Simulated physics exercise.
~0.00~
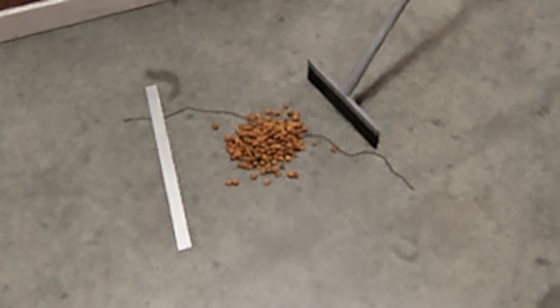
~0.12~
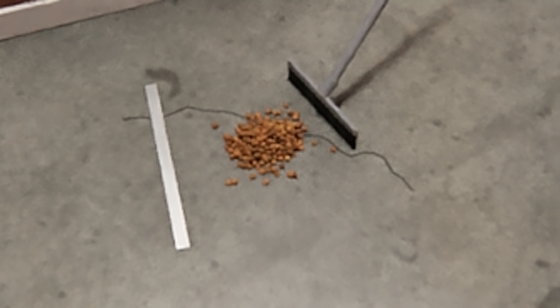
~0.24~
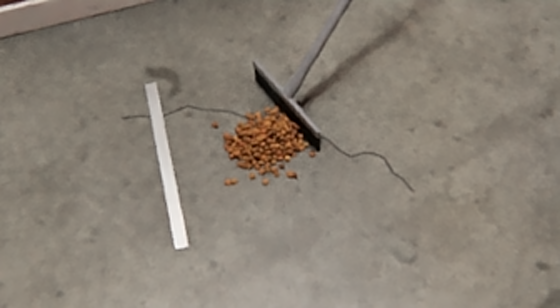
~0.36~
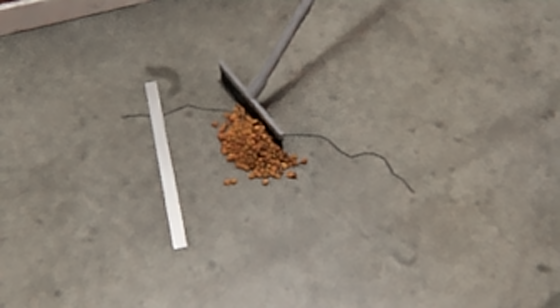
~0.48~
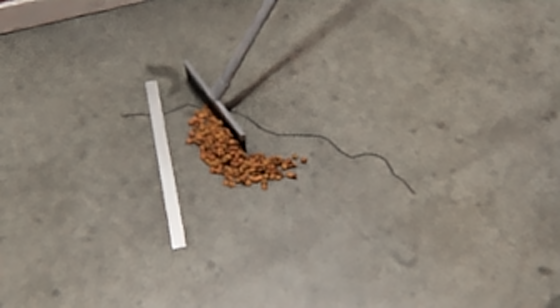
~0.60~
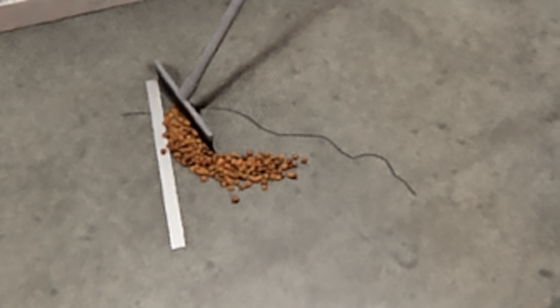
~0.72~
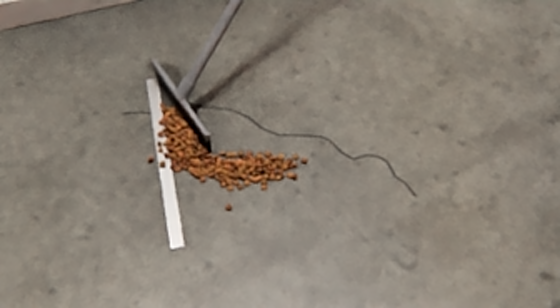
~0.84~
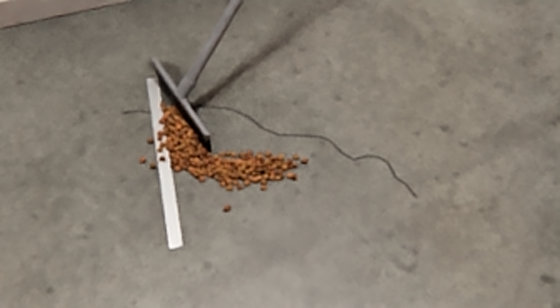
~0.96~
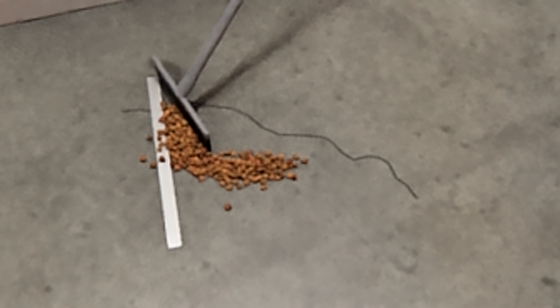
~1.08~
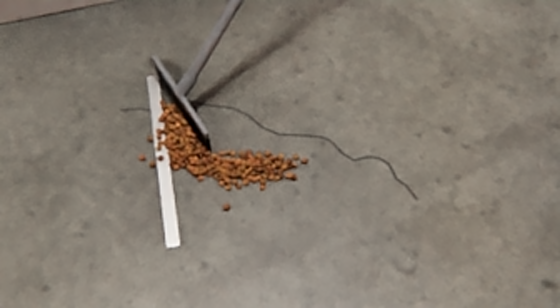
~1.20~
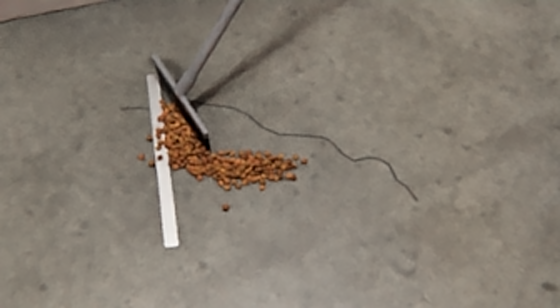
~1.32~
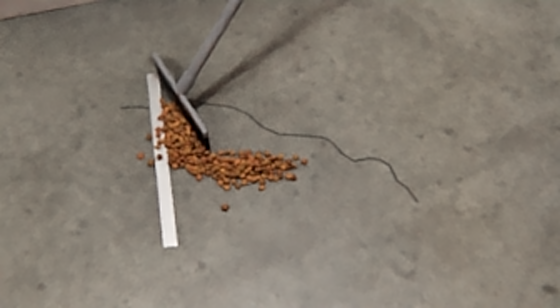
On a grey concrete floor crossed by a thin, wavering crack, a small heap of orange-brown cat kibble sits between a dark-bladed squeegee on the right and a narrow white strip on the left. The squeegee slides left, meets the heap and pushes through its upper part. The pieces spread into a slanting trail, with some staying behind to the lower right. As the blade nears the upper end of the strip, it stops, and a few bits spill onto and just past the strip. Everything then lies still, with most of the kibble resting to the strip's right.
